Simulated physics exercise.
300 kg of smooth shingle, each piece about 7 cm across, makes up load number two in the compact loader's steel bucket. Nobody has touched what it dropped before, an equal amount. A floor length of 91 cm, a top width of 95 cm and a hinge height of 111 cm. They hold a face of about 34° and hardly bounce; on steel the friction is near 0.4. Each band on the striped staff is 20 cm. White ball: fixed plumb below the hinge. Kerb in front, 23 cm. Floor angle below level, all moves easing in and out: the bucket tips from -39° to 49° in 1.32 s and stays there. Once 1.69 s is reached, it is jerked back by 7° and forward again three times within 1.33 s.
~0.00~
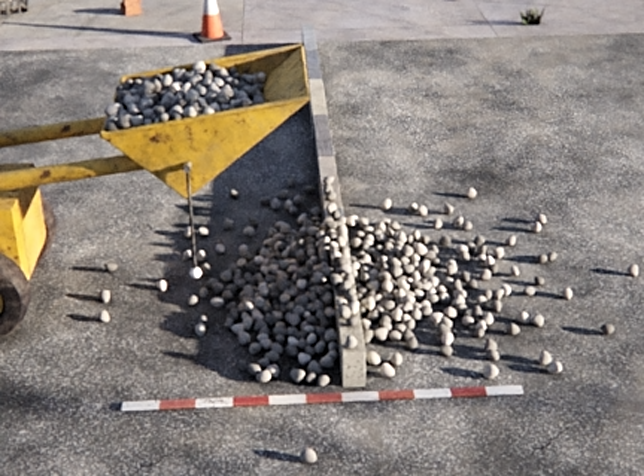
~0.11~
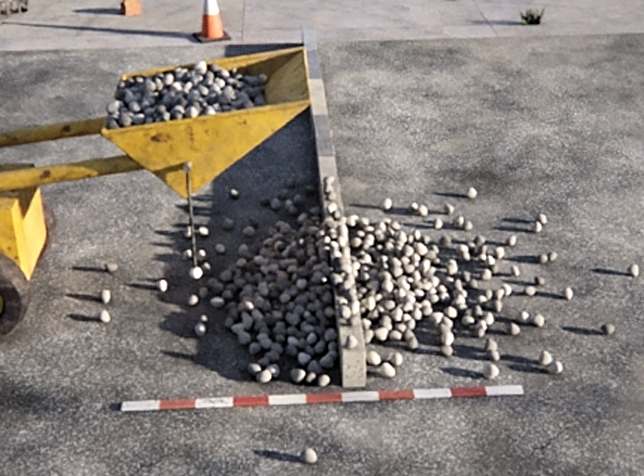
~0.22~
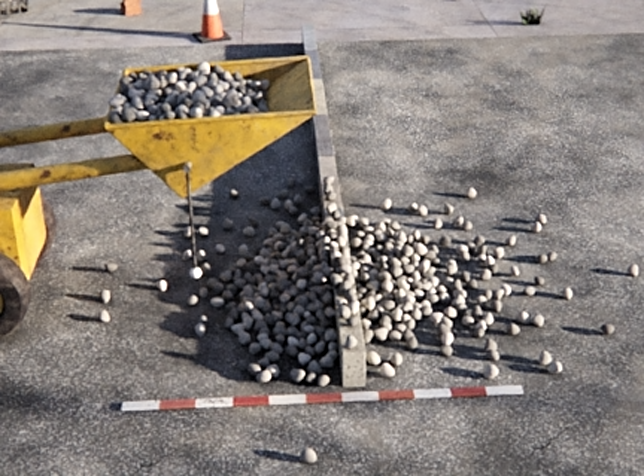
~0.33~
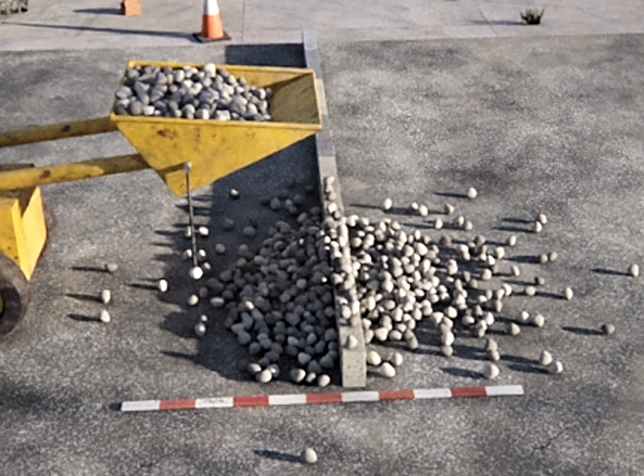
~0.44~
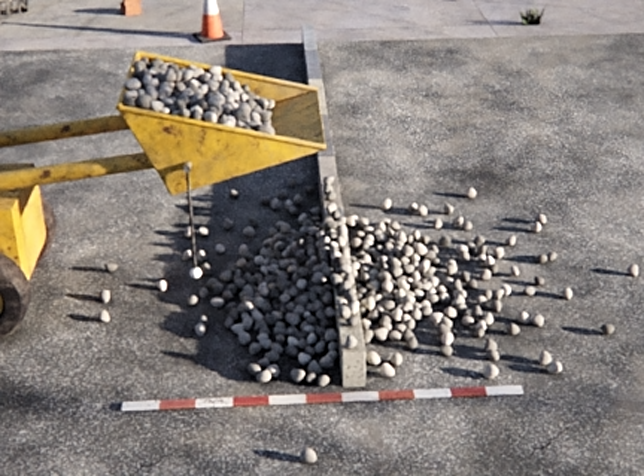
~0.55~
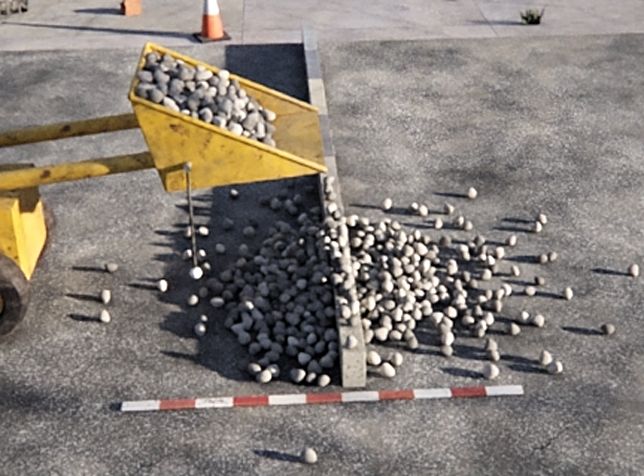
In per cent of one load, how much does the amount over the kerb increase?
About 17 per cent.
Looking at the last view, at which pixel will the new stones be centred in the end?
Their middle rests near (293, 270).
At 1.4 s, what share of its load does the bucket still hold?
It still holds about 25 per cent.
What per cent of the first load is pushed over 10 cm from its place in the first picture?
About 20 %.
After 1.0 s the floor is at 35°; in per cent of one load, 98 in the bucket, 69 on this side of the kerb, 34 over the kerb; the foremost stones are at (563, 265).
After 1.4 s the floor is at 49°; in per cent of one load, 24 in the bucket, 139 on this side of the kerb, 37 over the kerb; the foremost stones are at (563, 265).
After 3.5 s the floor is at 49°; in per cent of one load, 0 in the bucket, 149 on this side of the kerb, 51 over the kerb; the foremost stones are at (563, 265).
After 5.9 s the floor is at 49°; in per cent of one load, 0 in the bucket, 149 on this side of the kerb, 51 over the kerb; the foremost stones are at (563, 265). Net gain over the kerb, 17.
